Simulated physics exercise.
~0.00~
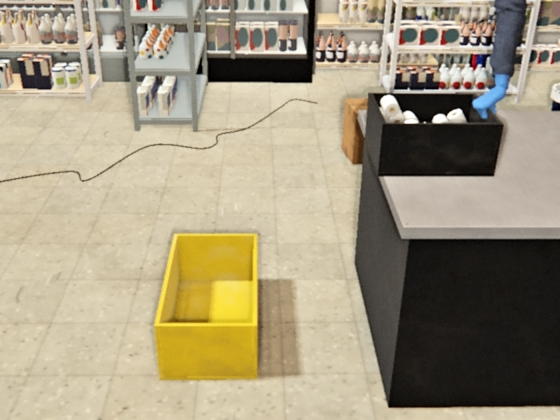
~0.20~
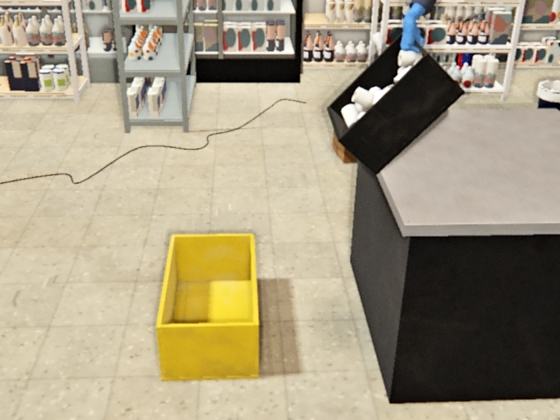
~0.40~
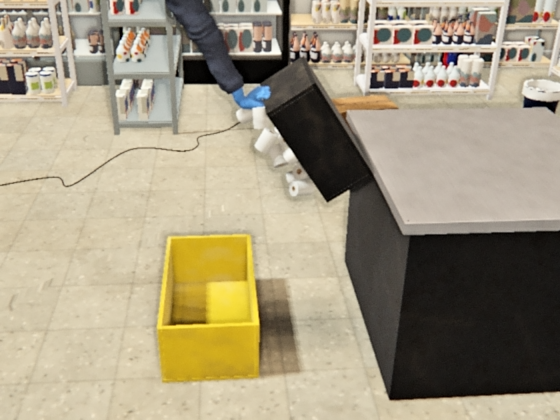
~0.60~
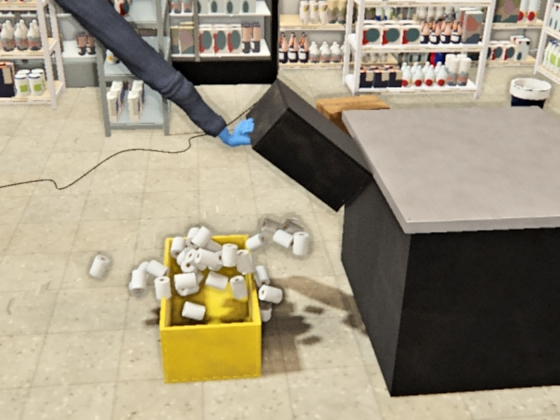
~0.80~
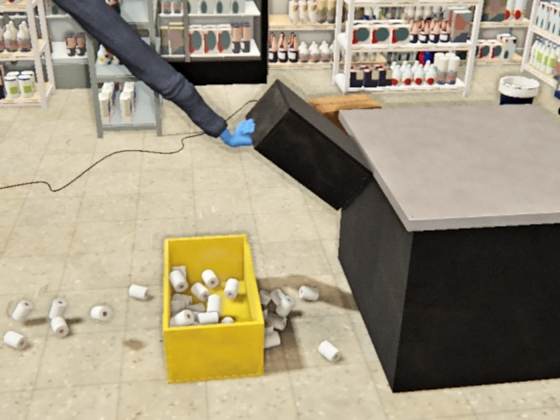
The footage shows a blue-gloved hand tipping a black tote over the edge of a bench, spilling white paper rolls toward a yellow tote on the floor below; many land inside, while others end up scattered on the floor to its left and right.
